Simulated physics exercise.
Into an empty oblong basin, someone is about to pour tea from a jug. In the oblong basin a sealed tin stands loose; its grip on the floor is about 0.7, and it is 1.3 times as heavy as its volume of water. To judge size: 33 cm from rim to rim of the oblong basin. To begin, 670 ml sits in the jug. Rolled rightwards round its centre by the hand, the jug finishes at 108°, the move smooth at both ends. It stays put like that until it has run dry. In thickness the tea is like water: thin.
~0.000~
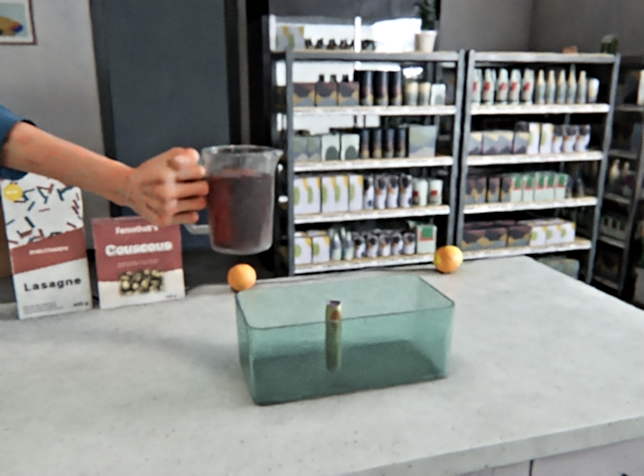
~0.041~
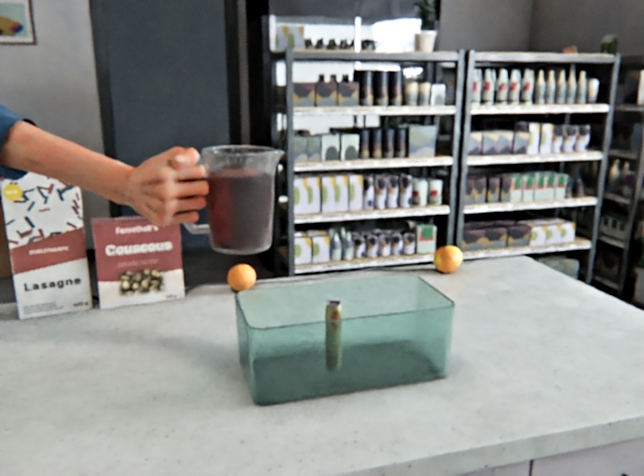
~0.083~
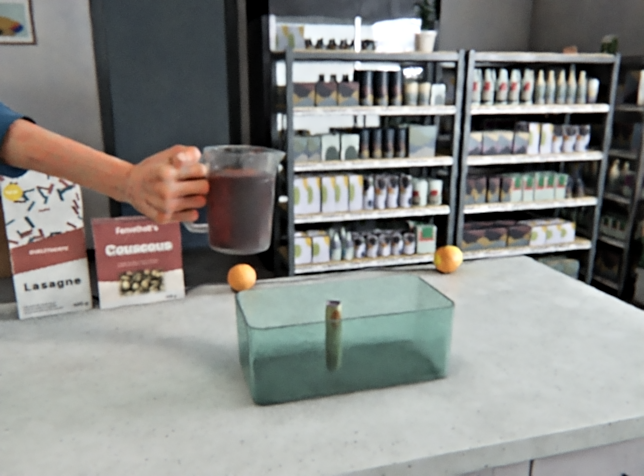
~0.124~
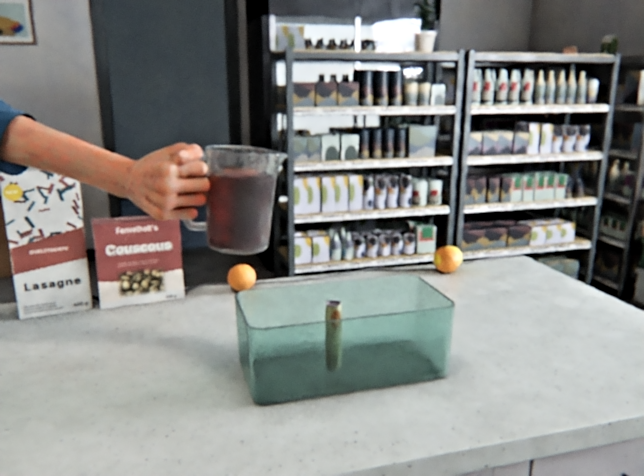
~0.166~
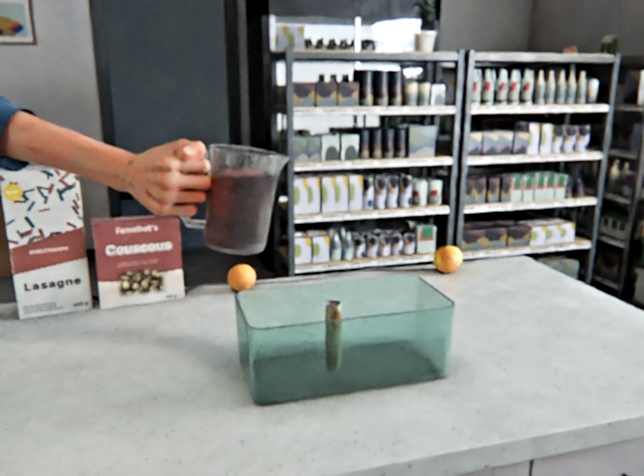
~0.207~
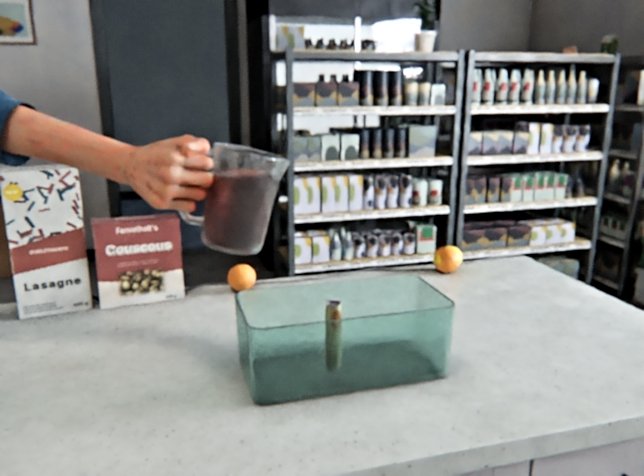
A hand holds a jug of dark tea above and behind an empty, greenish see-through basin on a counter, tilting it gradually and slightly to the right, while the basin, the tin and two orange balls stay still.
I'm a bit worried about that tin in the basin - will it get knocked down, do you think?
It tips over.
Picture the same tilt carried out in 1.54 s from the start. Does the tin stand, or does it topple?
In that case the tin overturns.
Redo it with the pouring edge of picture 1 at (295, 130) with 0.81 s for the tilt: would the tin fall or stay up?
Then it stays up.
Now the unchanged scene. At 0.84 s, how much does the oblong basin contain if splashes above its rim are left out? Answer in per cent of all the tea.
I'd put it at roughly 42 per cent.
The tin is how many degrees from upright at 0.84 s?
Roughly 0°.
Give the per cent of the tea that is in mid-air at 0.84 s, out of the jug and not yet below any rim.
About 26 % of the total.
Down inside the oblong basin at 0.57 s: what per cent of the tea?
Near 0 in a hundred.
After 0.57 s the tilt is 74° and 87 per cent is still to pour; the tin stands where it began.
After 0.84 s the tilt is 106° and 32 per cent is still to pour; the tin stands where it began.
After 1.12 s the tilt is 108° and 2 per cent is still to pour; the tin leans 57°.
After 1.42 s the tilt is 108° and 0 per cent is still to pour; the tin lies on its side.
In the end the tin lies on its side.
